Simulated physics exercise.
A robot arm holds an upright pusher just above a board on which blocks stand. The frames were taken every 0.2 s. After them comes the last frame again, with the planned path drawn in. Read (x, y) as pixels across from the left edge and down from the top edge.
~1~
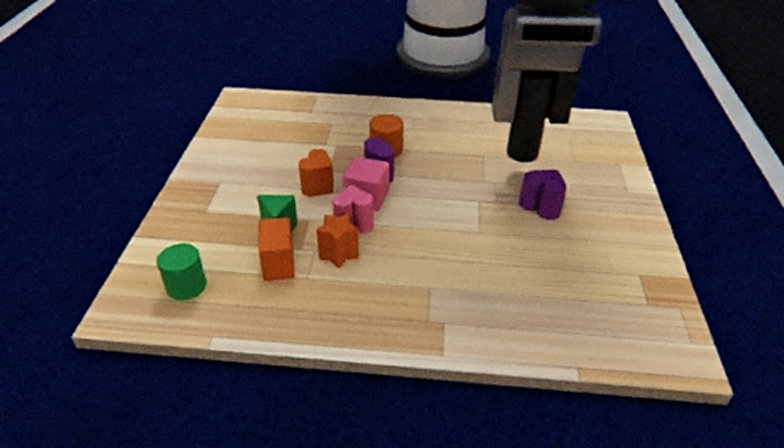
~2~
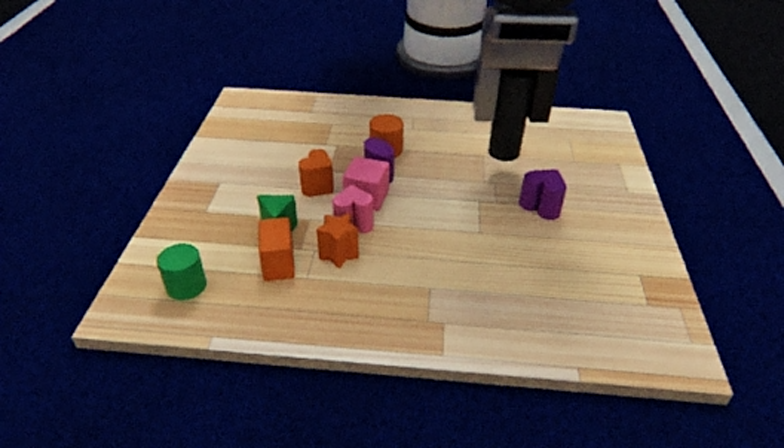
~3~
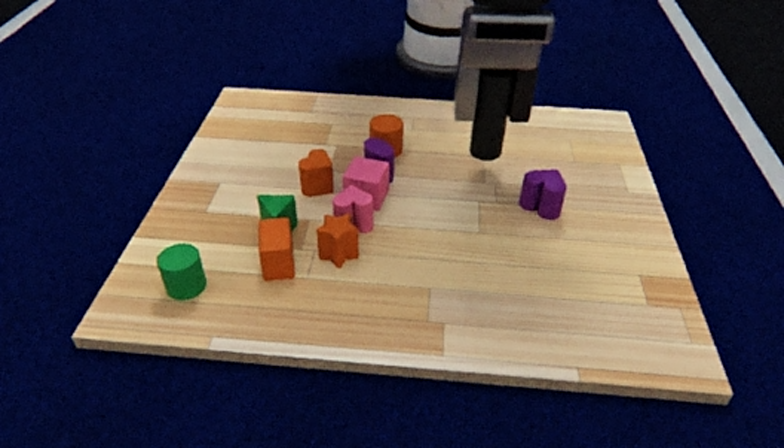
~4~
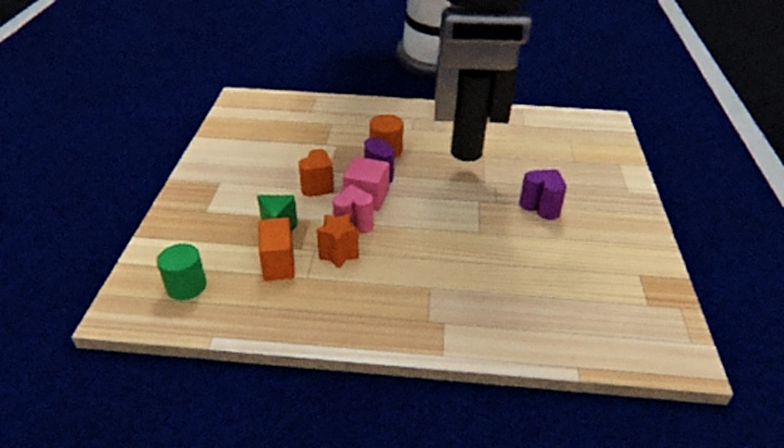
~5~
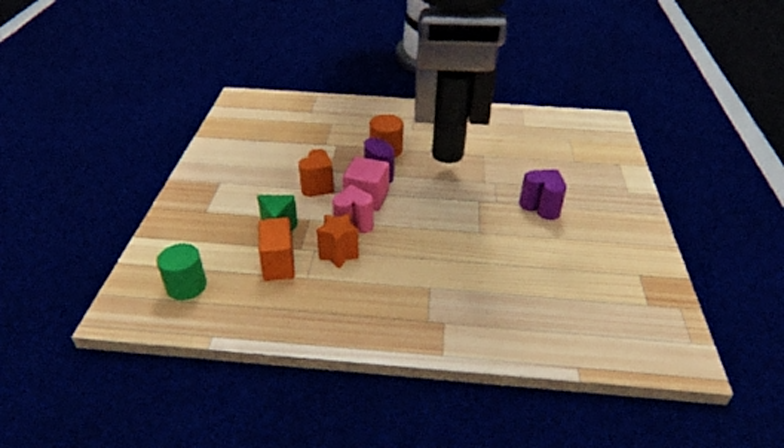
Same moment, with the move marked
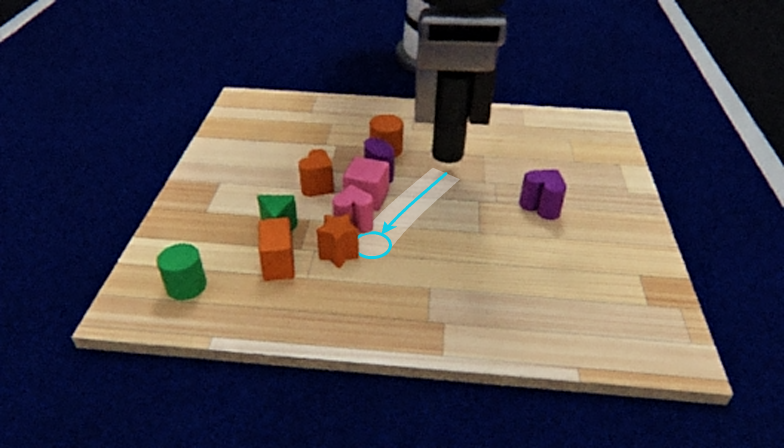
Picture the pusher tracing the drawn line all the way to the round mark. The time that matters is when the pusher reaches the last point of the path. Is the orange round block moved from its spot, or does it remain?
Left in place.
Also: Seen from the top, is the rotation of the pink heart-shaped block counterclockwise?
The answer is no.
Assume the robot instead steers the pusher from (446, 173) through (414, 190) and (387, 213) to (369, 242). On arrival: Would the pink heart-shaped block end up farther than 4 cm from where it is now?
I expect not.
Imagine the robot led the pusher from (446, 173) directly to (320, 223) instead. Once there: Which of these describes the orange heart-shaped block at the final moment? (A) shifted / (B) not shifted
The correct letter is A.
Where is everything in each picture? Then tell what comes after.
In the first picture, pusher's lower end at (522, 154); pink heart-shaped block at (353, 196); orange round block at (386, 122).
In the second picture, pusher at (504, 153); blocks still.
In the third picture, pusher at (485, 152); blocks still.
In the fourth picture, pusher at (467, 153); blocks still.
In the fifth picture, pusher at (448, 155); pink heart-shaped block at (353, 196); orange round block at (386, 122).
Drawn move, from (446, 173) over (422, 194) and (397, 218) to (372, 245).
On the path given first. One third of the way, pusher at (423, 175); nothing pushed yet.
Two thirds of the way, pusher at (397, 199); nothing pushed yet.
At the end, pusher at (372, 225); pink heart-shaped block at (341, 201), turned 45° clockwise; orange round block still.
